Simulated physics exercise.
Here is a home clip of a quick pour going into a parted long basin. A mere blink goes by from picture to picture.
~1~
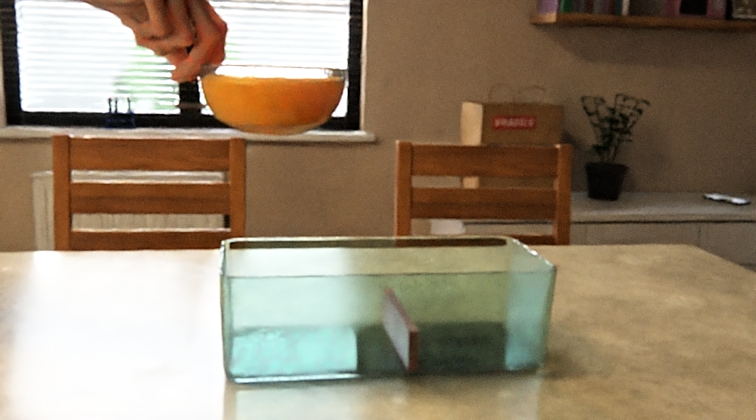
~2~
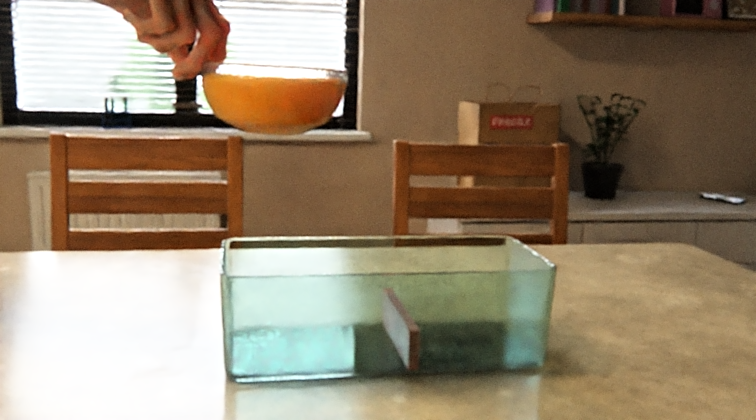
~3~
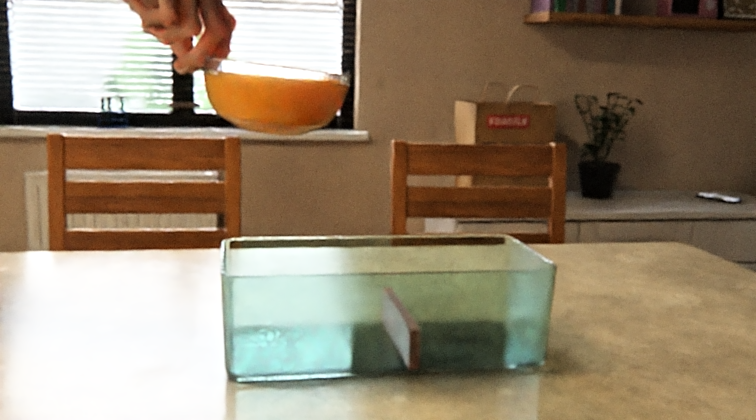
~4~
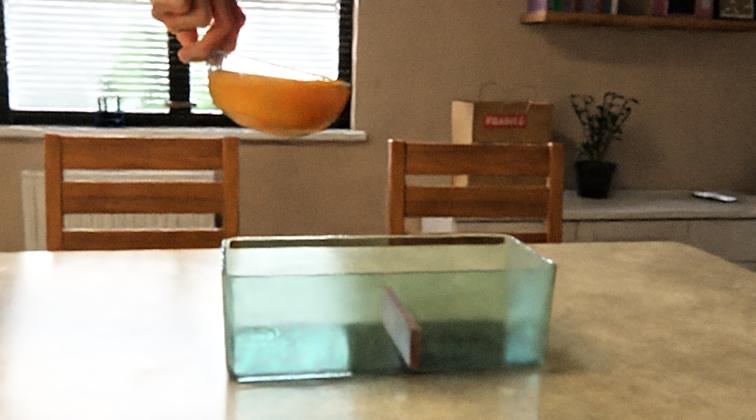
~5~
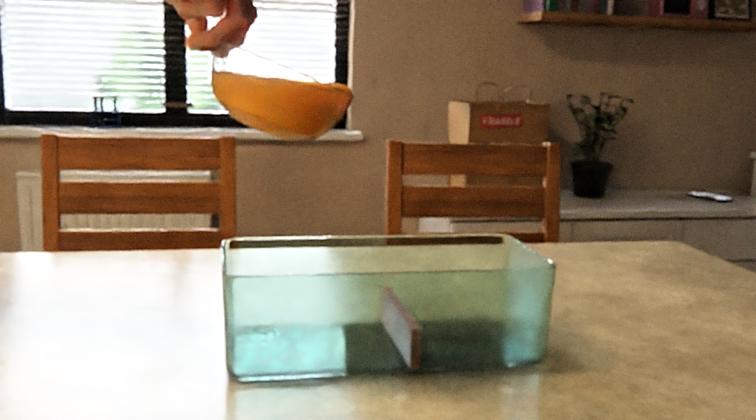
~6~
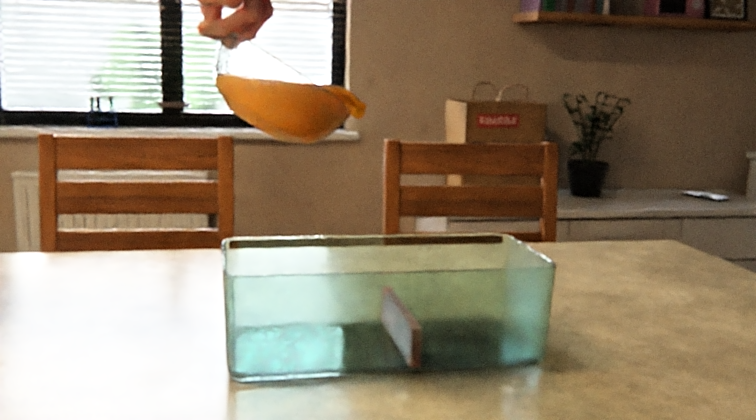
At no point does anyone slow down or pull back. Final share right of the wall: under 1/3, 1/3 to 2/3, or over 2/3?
1/3 to 2/3.
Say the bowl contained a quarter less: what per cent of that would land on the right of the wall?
30 per cent or so.
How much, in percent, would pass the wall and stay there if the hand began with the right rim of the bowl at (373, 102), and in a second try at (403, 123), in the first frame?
Roughly 65 % and 80 %.
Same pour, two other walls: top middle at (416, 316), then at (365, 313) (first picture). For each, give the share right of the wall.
25 per cent first, then 75 per cent.
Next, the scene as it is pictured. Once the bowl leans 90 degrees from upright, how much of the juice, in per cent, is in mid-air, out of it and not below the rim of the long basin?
Estimate: 45 per cent, roughly.
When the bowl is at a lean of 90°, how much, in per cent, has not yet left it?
Roughly 15 percent remains at that point.
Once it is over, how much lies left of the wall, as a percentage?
Close to 50 per cent.
A moment on, the bowl is tipped on its side and 14 per cent is still to pour, 10 is left of the wall and 28 right of it.
Next, the bowl is tipped right over and 0 per cent is still to pour, 48 is left of the wall and 46 right of it.
Then the bowl is tipped right over and 0 per cent is still to pour, 52 is left of the wall and 46 right of it.
Later the bowl is tipped right over and 0 per cent is still to pour, 52 is left of the wall and 46 right of it.
Finally, 52 per cent lies left of the wall, 46 right of it and 2 outside.
